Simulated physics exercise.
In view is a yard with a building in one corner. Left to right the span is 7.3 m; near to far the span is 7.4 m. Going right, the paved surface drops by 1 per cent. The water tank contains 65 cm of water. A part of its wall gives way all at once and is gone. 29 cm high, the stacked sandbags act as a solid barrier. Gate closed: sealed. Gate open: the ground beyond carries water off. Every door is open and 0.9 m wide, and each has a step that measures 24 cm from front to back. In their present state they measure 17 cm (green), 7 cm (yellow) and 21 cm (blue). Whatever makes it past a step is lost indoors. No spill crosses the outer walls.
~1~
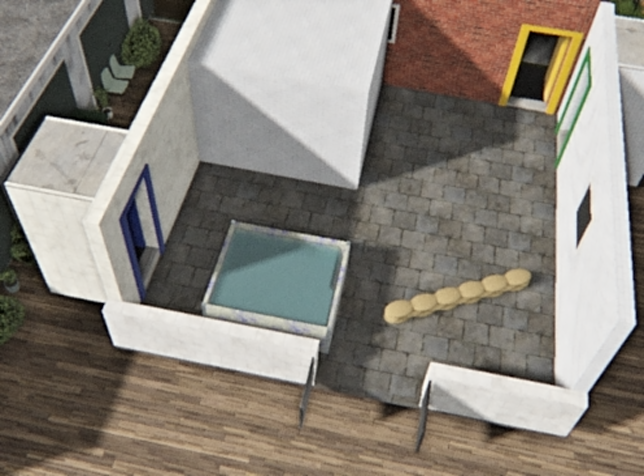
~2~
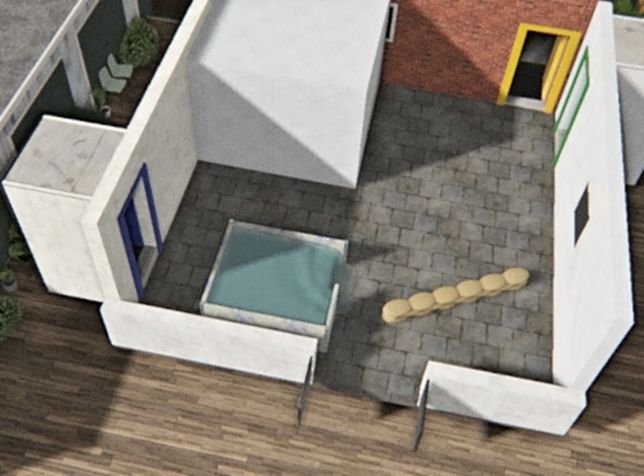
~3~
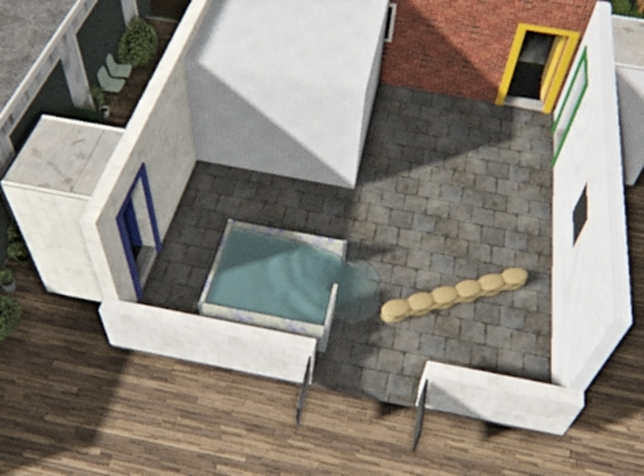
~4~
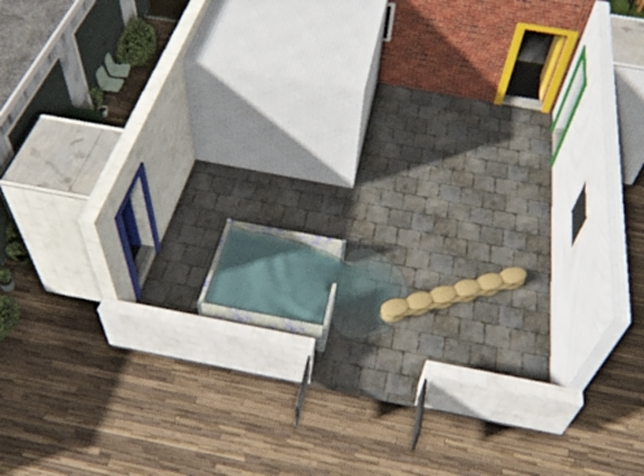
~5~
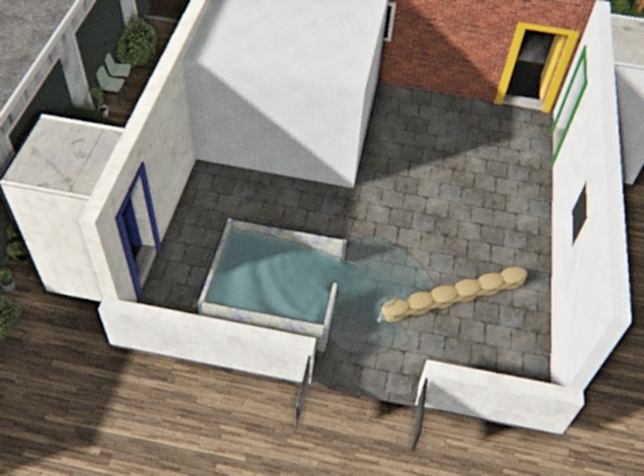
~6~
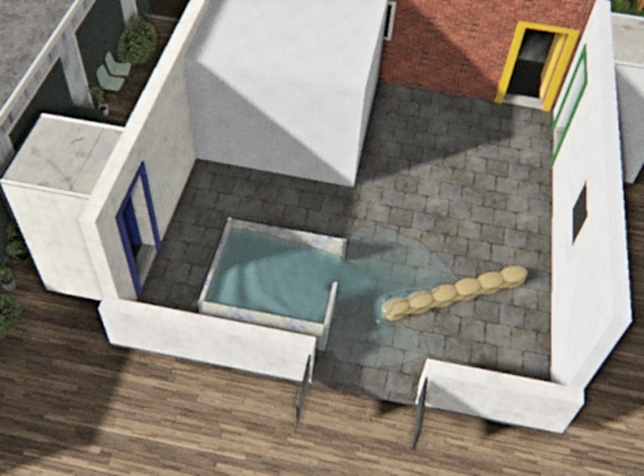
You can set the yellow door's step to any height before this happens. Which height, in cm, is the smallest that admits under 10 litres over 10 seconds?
The smallest is close to 25 cm.
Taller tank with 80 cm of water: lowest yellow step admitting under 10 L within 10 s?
About 32 centimetres.
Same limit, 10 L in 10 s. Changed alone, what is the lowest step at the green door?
At green, about 10.5 cm.
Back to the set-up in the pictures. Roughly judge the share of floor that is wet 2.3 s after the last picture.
Some 40 in a hundred.
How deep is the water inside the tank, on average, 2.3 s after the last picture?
The mean depth is about 30 cm.
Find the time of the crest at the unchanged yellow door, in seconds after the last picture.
Roughly 3.5 s.
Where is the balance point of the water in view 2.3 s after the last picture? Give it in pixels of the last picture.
Around (384, 262).
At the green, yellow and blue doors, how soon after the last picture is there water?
Green: 1.6 s; yellow: 2.2 s; blue: Not within the 10 s.
Then, 0.7 s after the last picture water covers 20 % of the floor, deepest (38 cm) near (387, 304); it has not reached the yellow door.
Then, 2.3 s after the last picture water covers 40 % of the floor, deepest (28 cm) near (550, 110); 2 cm at the yellow door, 1 litre in over its 7 cm step.
Then, 9.3 s after the last picture water covers 70 % of the floor, deepest (10 cm) near (550, 110); 10 cm at the yellow door, 343 litres in over its 7 cm step.
At the yellow door as built, the water peaked near 24 cm, 3.5 s after the last picture.
Run again over the same 10 s with other heights there, 23 litres in over 22 cm, 1 litre over 29.5 cm. The limit of 10 litres is kept from about 25 cm up.
